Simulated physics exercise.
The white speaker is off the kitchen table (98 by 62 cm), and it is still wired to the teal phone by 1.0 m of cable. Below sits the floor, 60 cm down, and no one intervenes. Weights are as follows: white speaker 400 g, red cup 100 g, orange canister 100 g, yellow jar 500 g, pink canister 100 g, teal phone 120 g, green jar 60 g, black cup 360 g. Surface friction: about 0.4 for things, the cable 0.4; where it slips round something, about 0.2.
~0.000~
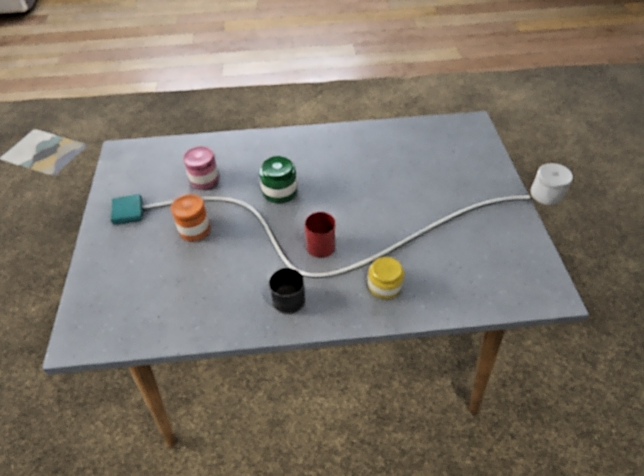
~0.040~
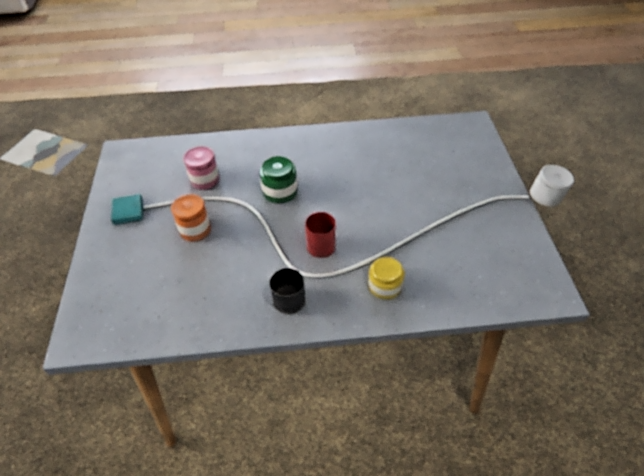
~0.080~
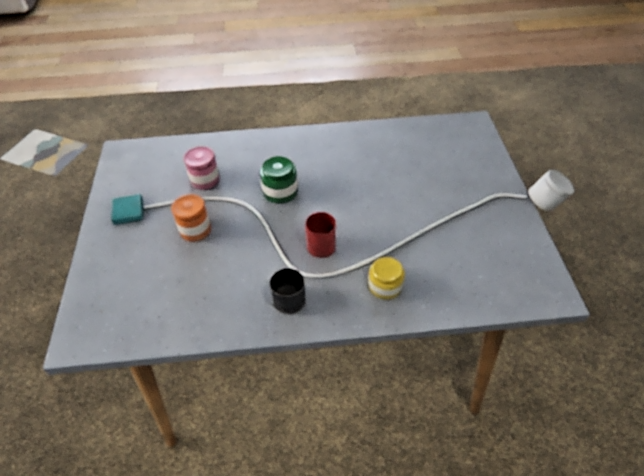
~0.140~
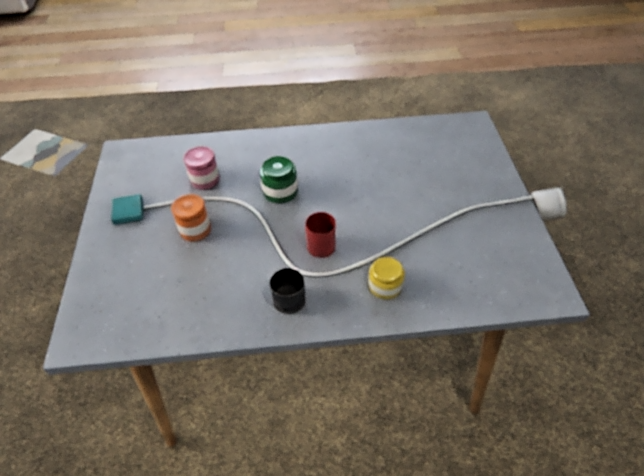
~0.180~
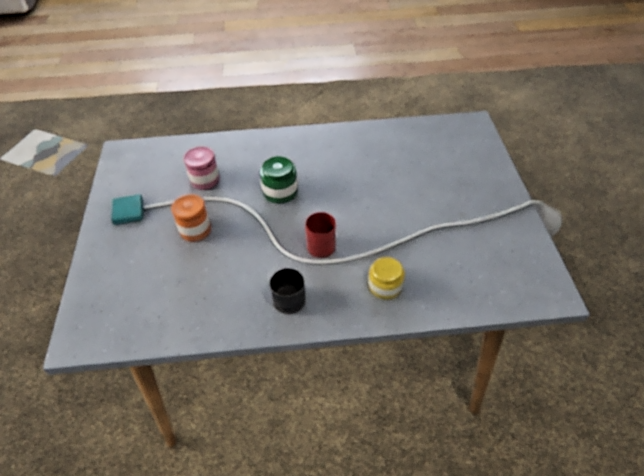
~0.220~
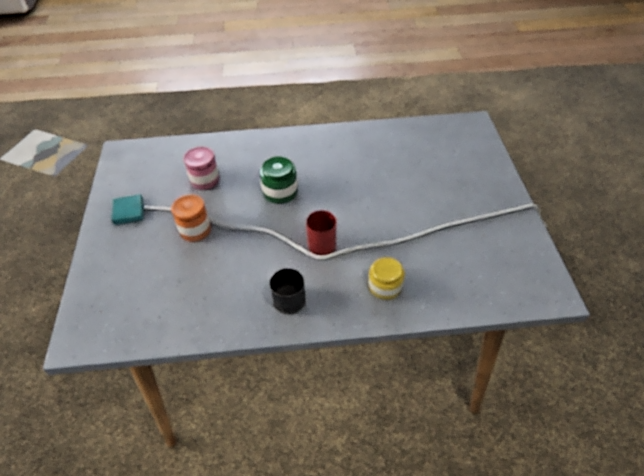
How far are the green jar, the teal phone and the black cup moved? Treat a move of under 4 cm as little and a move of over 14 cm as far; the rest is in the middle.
In order: The green jar sits in the middle; the teal phone goes far; the black cup moves little.
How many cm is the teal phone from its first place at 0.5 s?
Some 24 cm.
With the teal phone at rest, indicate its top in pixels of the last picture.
It ends up near pixel (396, 207).
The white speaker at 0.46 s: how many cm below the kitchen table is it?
Roughly 40 centimetres.
By 0.5 s, the cable's tail end at (255, 210); teal phone 24 cm off its start, red cup 19 cm off its start, white speaker over the edge.
By 0.7 s, the cable's tail end at (375, 201); teal phone 52 cm off its start, green jar 8 cm off its start, red cup 21 cm off its start.
By 1.0 s, the cable's tail end at (406, 203); teal phone 59 cm off its start at (396, 207), green jar 8 cm off its start at (305, 150), red cup 21 cm off its start at (346, 153).
By 1.2 s, the cable's tail end at (406, 203); teal phone 59 cm off its start, green jar 8 cm off its start, red cup 21 cm off its start.
By 2.4 s, the cable's tail end at (406, 203); teal phone 59 cm off its start at (396, 207), green jar 8 cm off its start at (305, 150), black cup 0 cm off its start at (287, 282), red cup 21 cm off its start at (346, 153).
